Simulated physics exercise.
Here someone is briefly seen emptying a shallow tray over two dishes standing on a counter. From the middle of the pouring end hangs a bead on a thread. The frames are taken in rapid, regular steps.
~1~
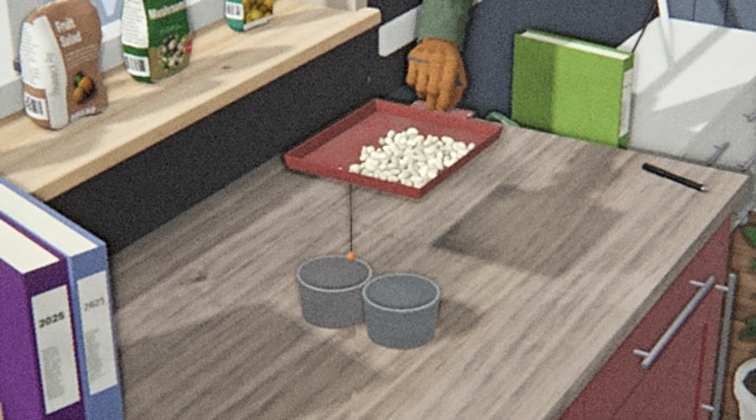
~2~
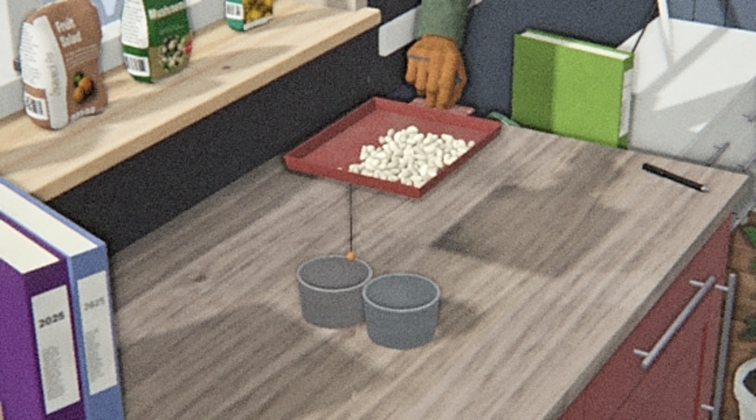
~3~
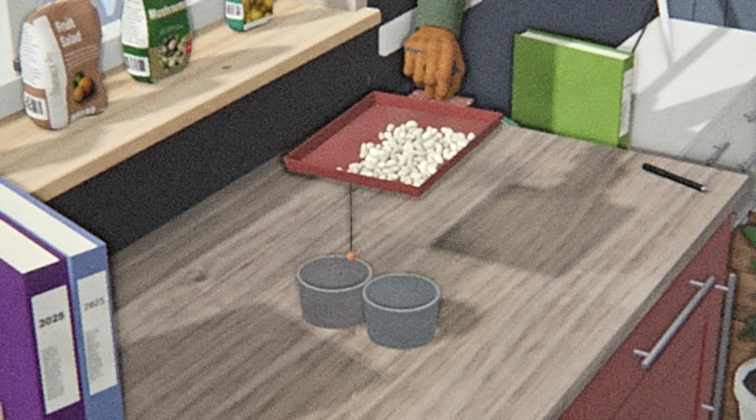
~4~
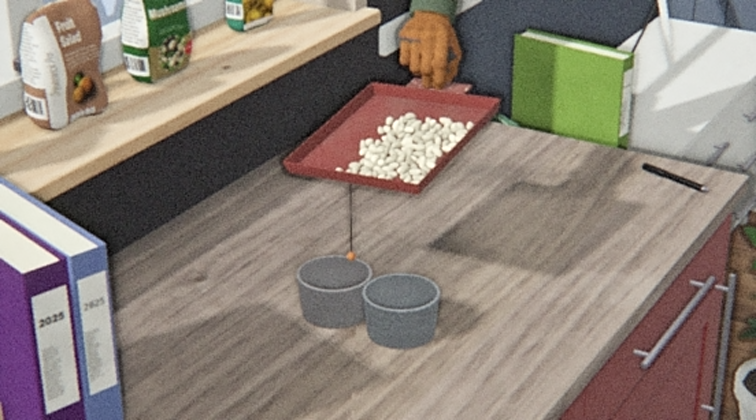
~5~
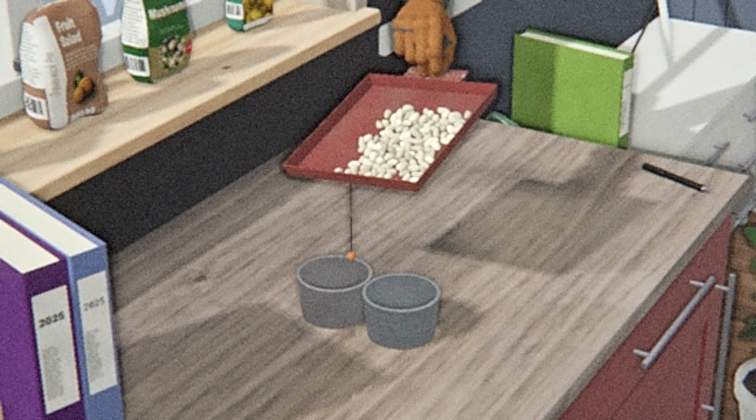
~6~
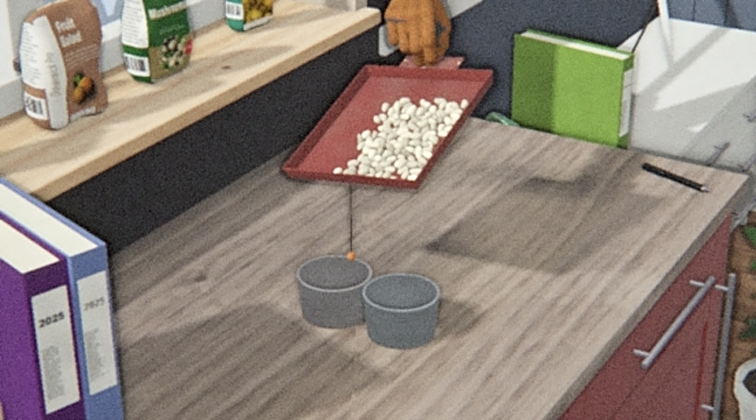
A brown hand raised the far end of a shallow red tray of white beans above two grey dishes on a wooden counter, tilting it gradually, its near edge dipping slightly to the left.
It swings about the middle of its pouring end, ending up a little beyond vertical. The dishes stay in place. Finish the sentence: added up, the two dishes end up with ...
... under half of it.
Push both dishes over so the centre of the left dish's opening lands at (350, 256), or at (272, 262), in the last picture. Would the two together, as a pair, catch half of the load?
Shy of half, then past half.
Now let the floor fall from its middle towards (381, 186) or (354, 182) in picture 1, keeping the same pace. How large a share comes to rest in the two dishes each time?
80 % then 40 %, roughly.
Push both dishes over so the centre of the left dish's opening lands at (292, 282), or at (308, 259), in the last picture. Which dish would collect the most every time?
The first try: The left-side dish. The second: The left-side dish.
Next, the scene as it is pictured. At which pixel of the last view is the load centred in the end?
Near pixel (298, 300).
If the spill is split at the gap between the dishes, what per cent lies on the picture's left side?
Estimate: About 100 per cent.
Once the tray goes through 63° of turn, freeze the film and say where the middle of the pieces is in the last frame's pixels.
Close to (343, 153).
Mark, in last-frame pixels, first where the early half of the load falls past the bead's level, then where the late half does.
Points: About (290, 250), then about (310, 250).
Shortly afterwards, tray tipped steeply; all but a few on the tray; only a few in the air.
Next, tray tipped right over; the bulk on the tray; only a few in the left dish; a little outside both; a little in the air.
Some moments later, tray tipped past a quarter turn; near a third in the left dish; near two thirds outside both.
In the end, tray tipped past a quarter turn; none at all in the right dish; near a third in the left dish; near two thirds outside both.
